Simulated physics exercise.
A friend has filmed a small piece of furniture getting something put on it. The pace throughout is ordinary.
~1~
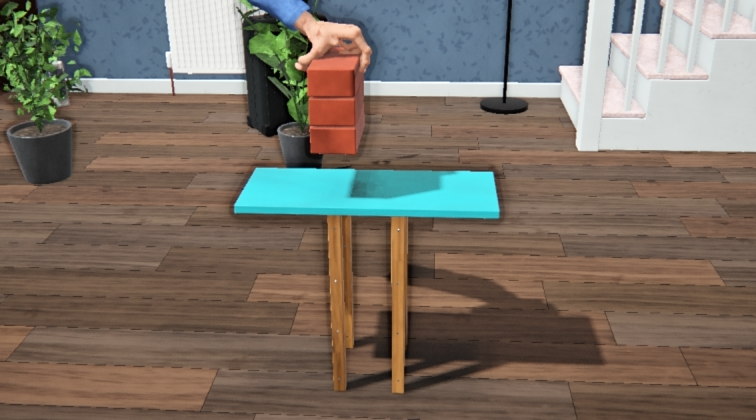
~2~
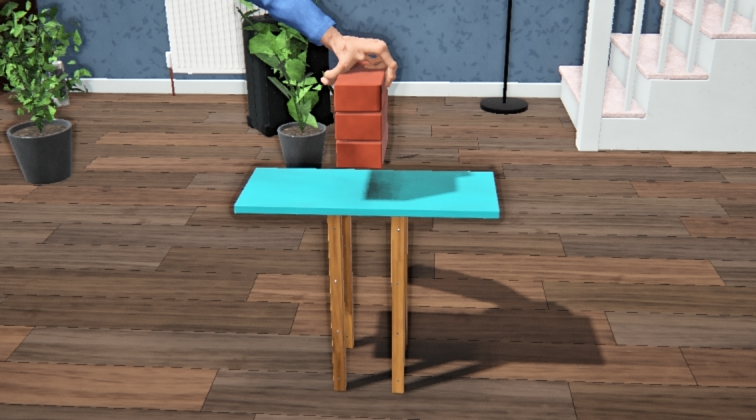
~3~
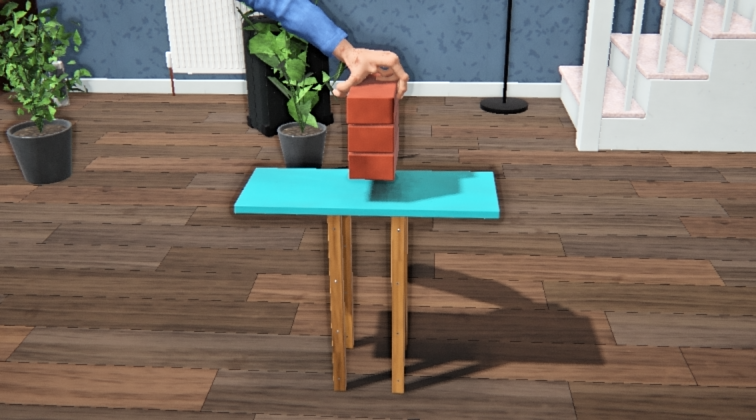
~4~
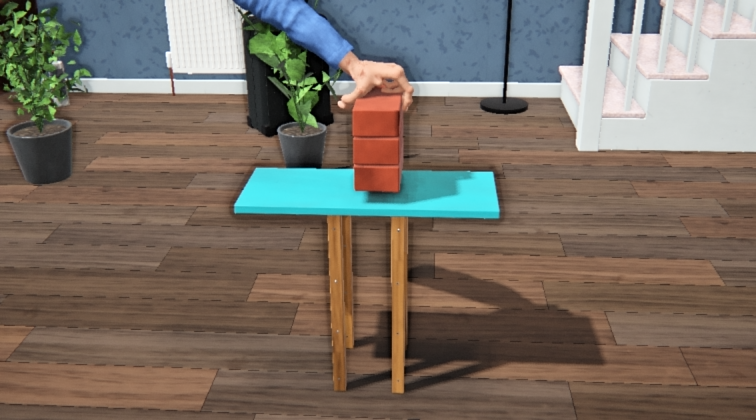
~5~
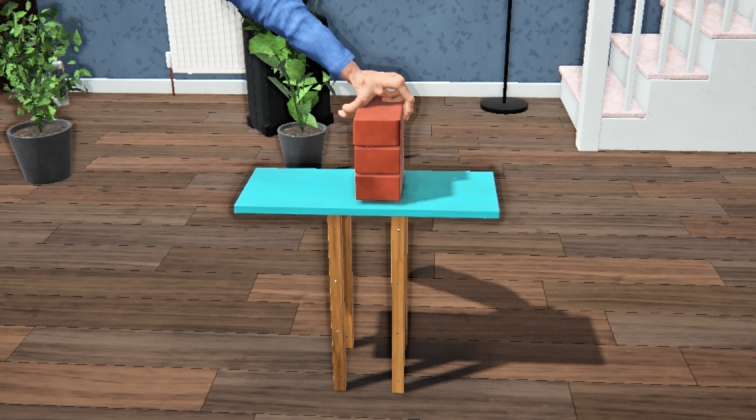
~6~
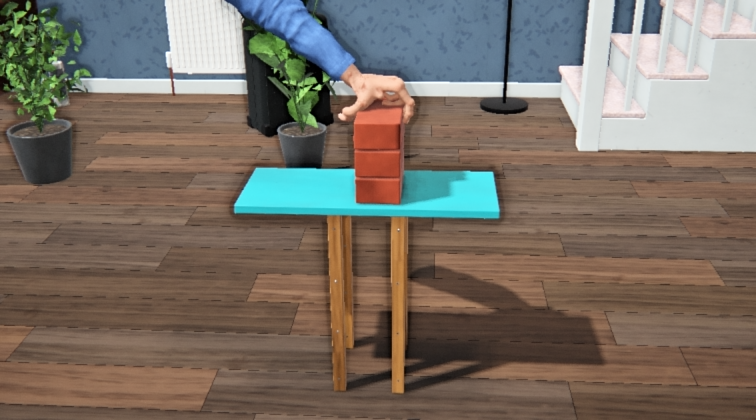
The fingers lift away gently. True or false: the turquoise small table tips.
False.
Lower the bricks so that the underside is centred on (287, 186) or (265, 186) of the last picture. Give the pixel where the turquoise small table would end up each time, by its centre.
Around (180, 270) and (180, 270).
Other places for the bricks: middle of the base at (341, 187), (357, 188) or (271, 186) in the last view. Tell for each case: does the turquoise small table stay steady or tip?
Remains upright, remains upright, tumbles.
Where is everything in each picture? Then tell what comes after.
In the first picture, still on the way; turquoise small table (370, 192); bricks (338, 99).
In the second picture, still on the way; turquoise small table (370, 192); bricks (363, 113).
In the third picture, still on the way; turquoise small table (370, 192); bricks (374, 125).
In the fourth picture, still on the way; turquoise small table (370, 192); bricks (380, 137).
In the fifth picture, still on the way; turquoise small table (370, 192); bricks (380, 146).
In the sixth picture, in place, still held; turquoise small table (370, 192); bricks (380, 149).
Then, 0.40 s after the last picture, turquoise small table at rest near (370, 192).
At rest, the turquoise small table holds firm, near (370, 192).
